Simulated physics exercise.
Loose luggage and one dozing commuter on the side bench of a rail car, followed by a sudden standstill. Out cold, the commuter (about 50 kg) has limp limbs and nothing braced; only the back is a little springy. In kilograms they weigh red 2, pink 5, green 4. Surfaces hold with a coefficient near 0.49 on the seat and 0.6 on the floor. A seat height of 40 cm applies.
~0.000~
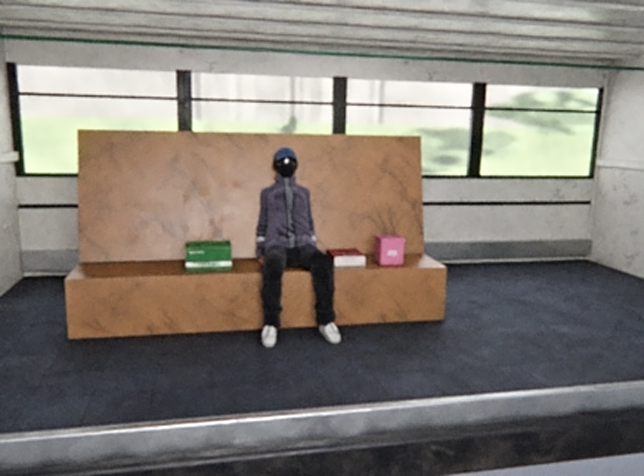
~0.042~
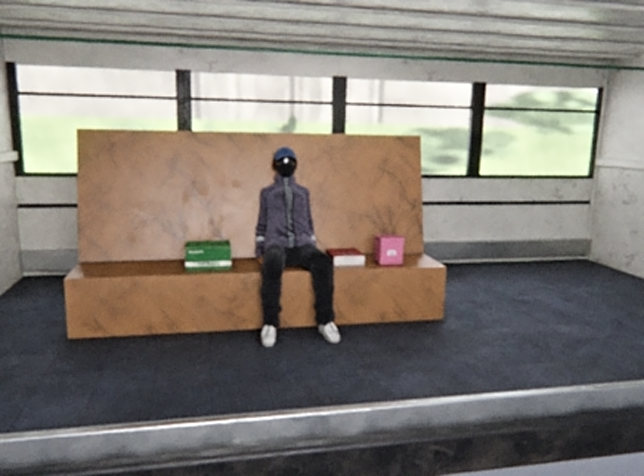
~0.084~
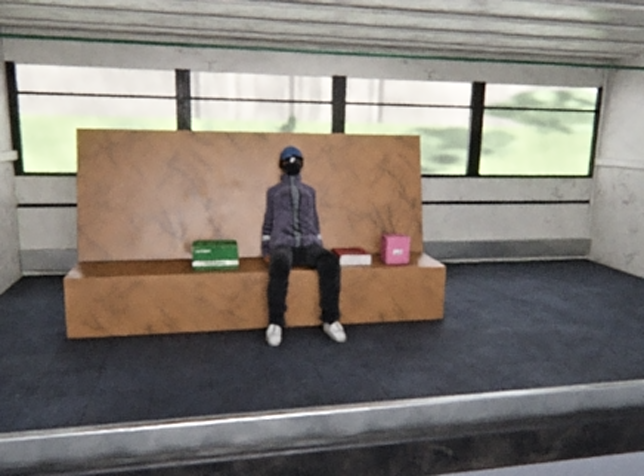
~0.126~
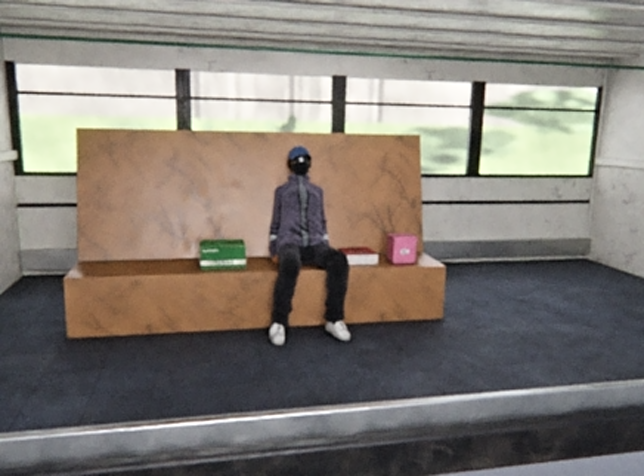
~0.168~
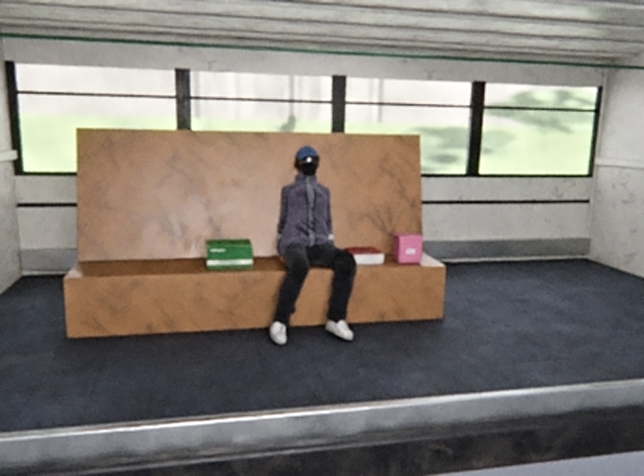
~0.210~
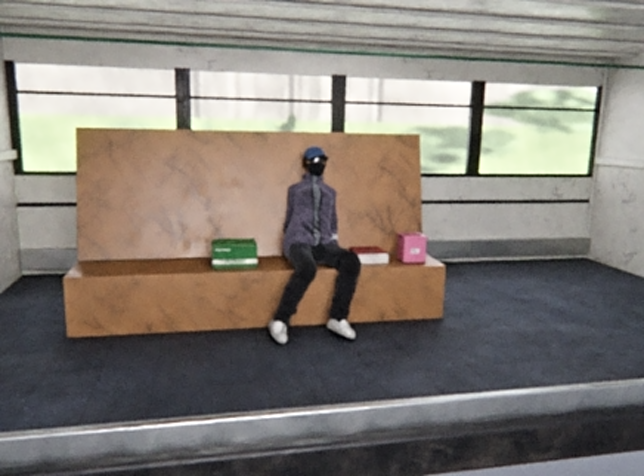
A person in a dark jacket and cap sat on a brown bench and slid a little to the right, upper body leaning that way, while the green and pink boxes beside them also shifted slightly right.
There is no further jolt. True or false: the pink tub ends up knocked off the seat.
False.
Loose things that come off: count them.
0.
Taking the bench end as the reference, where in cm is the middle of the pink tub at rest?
Some 10 cm short of it.
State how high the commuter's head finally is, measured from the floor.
The head ends up around 55 centimetres high.
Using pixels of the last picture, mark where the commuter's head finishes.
It ends up at about (402, 239).
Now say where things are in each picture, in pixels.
Pink tub (389, 250), green carton (209, 255), in the first frame.
Pink tub (389, 250), green carton (208, 255), in the second frame.
Pink tub (395, 249), green carton (215, 254), in the third frame.
Pink tub (402, 249), green carton (223, 254), in the fourth frame.
Pink tub (407, 248), green carton (229, 254), in the fifth frame.
Pink tub (412, 248), green carton (234, 253). Everything loose set off at about 1.5 m/s, in the sixth frame.
After 0.40 s the pink tub is 14 cm short of the bench end, tilted 0°, near (419, 248) in the last picture's view.
After 0.65 s the pink tub is 14 cm short of the bench end, tilted 0°, near (419, 248) in the last picture's view; the green carton 145 cm short of the bench end, tilted 0°.
After 1.05 s the pink tub is 14 cm short of the bench end, tilted 0°, near (419, 248) in the last picture's view.
Final state at 1.6 s, red folder stays on; pink tub stays on; green carton stays on; commuter's hips keep to the seat.
